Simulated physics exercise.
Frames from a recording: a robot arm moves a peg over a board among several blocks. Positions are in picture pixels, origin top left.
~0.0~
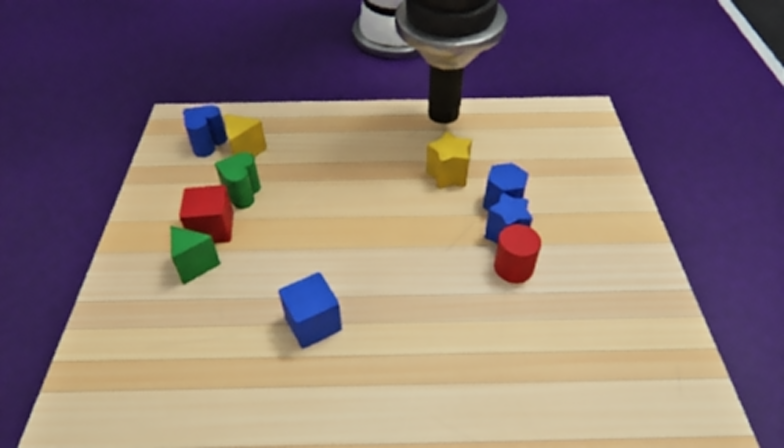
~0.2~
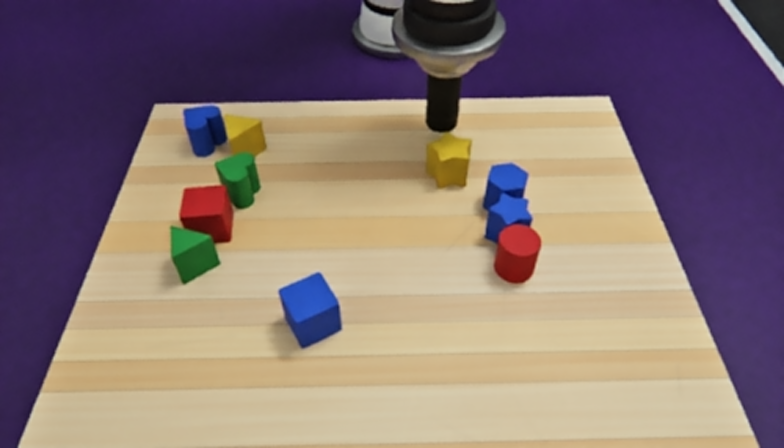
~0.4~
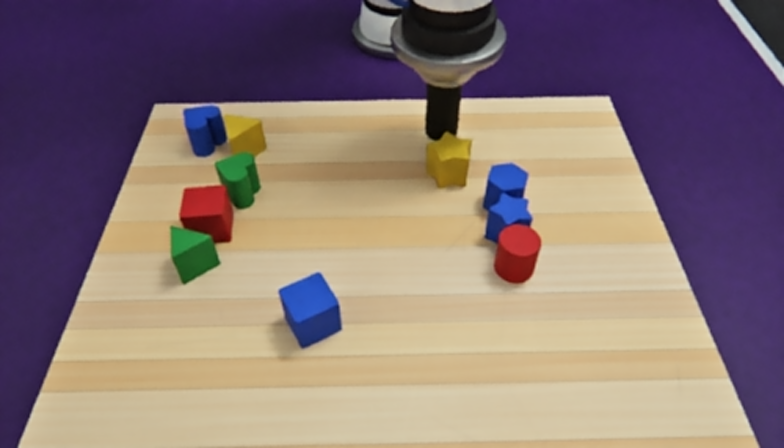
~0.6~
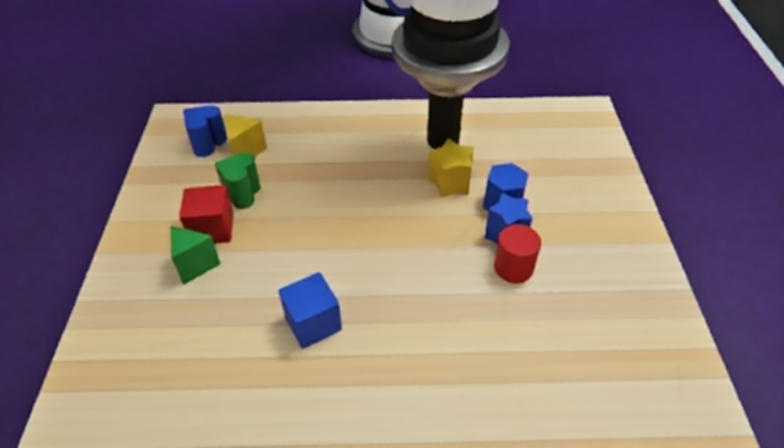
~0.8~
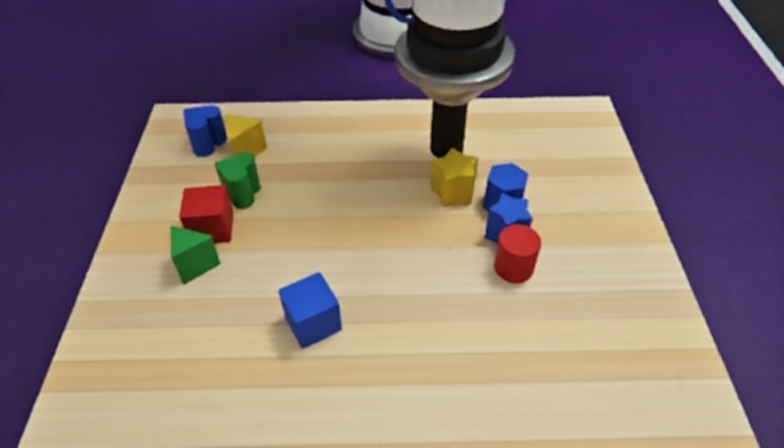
A robot arm's dark peg lowers toward the yellow star-shaped block near the top of a wooden board, then nudges it a short way down and slightly right, toward the blue hexagon. The other blue, red, green and yellow blocks stay where they are.
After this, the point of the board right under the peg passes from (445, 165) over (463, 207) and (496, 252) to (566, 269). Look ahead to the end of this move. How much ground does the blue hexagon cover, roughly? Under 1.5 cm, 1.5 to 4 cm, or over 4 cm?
My estimate: Under 1.5 cm.
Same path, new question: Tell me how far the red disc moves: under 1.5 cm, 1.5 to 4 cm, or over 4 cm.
It travels more than 4 cm.
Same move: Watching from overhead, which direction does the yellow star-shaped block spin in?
Rotates clockwise.
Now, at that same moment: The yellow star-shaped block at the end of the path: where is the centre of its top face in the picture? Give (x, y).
Around pixel (476, 245).
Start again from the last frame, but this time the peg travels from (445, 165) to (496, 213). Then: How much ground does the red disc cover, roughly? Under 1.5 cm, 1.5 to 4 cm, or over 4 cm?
The smallest band: Under 1.5 cm.
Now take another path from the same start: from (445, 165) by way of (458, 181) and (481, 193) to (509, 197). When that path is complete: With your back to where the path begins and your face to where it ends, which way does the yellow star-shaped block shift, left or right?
It shifts rightward.
On the path given first. One third of the way, peg at (465, 194); yellow star-shaped block at (466, 210), turned 25° clockwise; red disc at (524, 243).
Two thirds of the way, peg at (499, 238); yellow star-shaped block at (476, 244), turned 85° clockwise; blue star-shaped block at (536, 216), turned 50° anticlockwise; red disc at (532, 248).
At the end, peg at (570, 255); yellow star-shaped block at (476, 245), turned 90° clockwise; blue hexagon not moved; blue star-shaped block at (577, 214), turned 110° anticlockwise; red disc at (577, 274).
